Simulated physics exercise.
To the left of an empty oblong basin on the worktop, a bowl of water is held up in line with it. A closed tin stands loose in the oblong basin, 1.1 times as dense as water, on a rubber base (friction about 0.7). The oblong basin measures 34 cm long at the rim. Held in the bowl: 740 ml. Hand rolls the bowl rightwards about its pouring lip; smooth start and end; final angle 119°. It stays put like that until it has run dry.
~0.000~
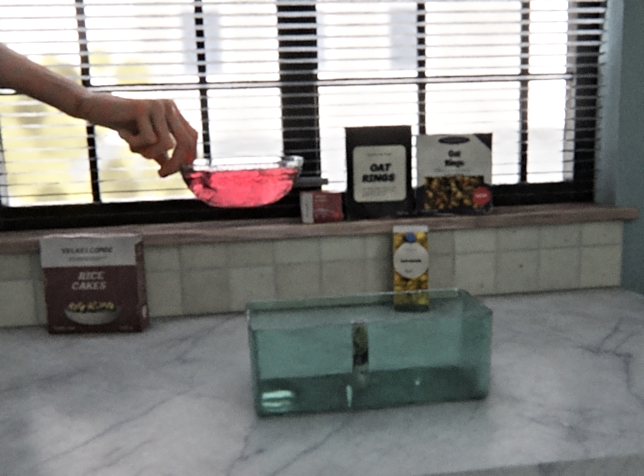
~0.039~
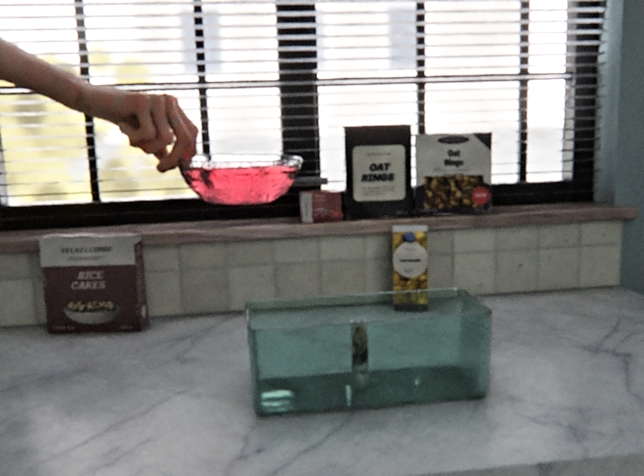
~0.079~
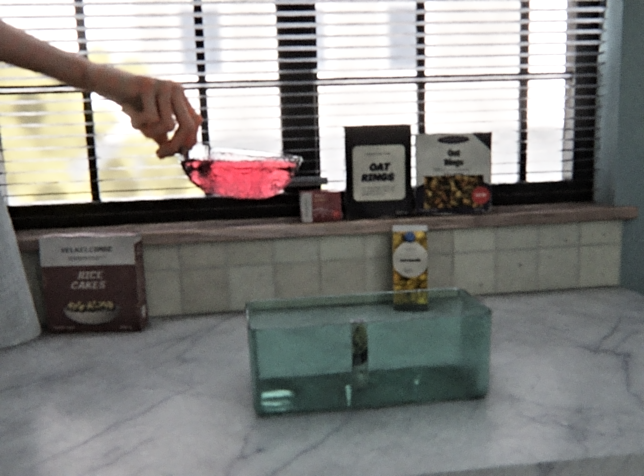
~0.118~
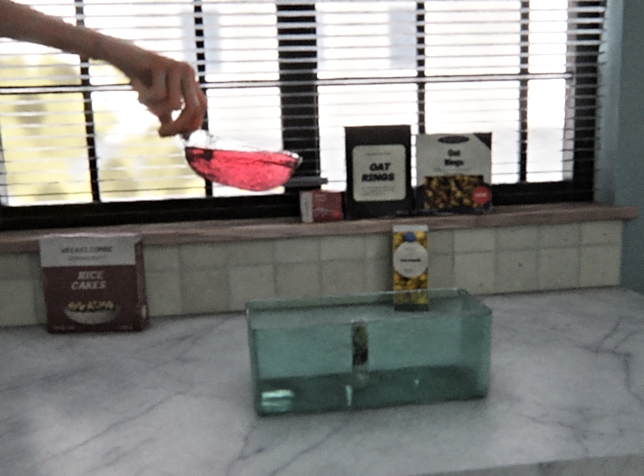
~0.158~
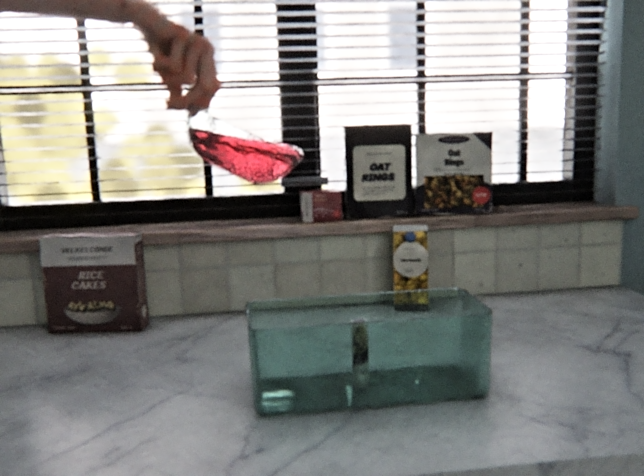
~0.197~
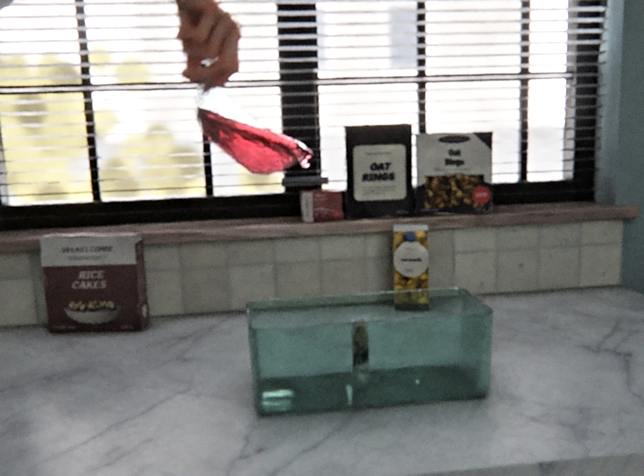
On a marble worktop by a window with blinds, a hand holds a clear bowl of red liquid above and left of a greenish oblong basin, then rises and tilts the bowl steadily rightwards, its right rim lowest.
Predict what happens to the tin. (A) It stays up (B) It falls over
It falls over (B).
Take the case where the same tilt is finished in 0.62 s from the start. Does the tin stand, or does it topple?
It tumbles over, then.
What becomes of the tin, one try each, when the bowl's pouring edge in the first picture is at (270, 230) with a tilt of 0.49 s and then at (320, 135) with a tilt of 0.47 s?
Run one: It tumbles. Run two: It tumbles.
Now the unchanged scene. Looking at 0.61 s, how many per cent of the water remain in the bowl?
I'd estimate some 0 per cent.
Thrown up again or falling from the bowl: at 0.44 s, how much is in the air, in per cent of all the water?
At that moment, about 90 percent.
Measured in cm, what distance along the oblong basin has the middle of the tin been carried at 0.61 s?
Reading: Roughly 0 cm.
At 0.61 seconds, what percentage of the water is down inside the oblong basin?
96 %, more or less.
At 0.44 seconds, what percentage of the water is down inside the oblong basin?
Around 5%.
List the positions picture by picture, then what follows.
It leans 0°; its right rim is at (301, 159); the water meets the walls at (182, 169) and (298, 165); the oblong basin's rim runs from (248, 317) to (477, 301); the tin's top is at (359, 325), in the first frame.
It leans 2°; its right rim is at (301, 159); the water meets the walls at (181, 167) and (297, 163), in the second frame.
It leans 8°; its right rim is at (300, 159); the water meets the walls at (182, 159) and (297, 159), in the third frame.
It leans 16°; its right rim is at (300, 159); the water meets the walls at (184, 146) and (299, 154); 1 per cent is over the edge, in the fourth frame.
It leans 28°; its right rim is at (300, 159); the water meets the walls at (188, 128) and (286, 147); 4 per cent is over the edge, in the fifth frame.
It leans 41°; its right rim is at (300, 159); the water meets the walls at (197, 107) and (277, 133); 9 per cent is over the edge, in the sixth frame.
By 0.44 s the tilt is 115° and 5 per cent is still to pour; the tin stands where it began.
By 0.61 s the tilt is 119° and 0 per cent is still to pour; the tin stands where it began.
By 0.79 s the tilt is 119° and 0 per cent is still to pour; the tin leans 47°.
By 0.99 s the tilt is 119° and 1 per cent is still to pour; the tin lies on its side.
At rest the tin lies on its side.
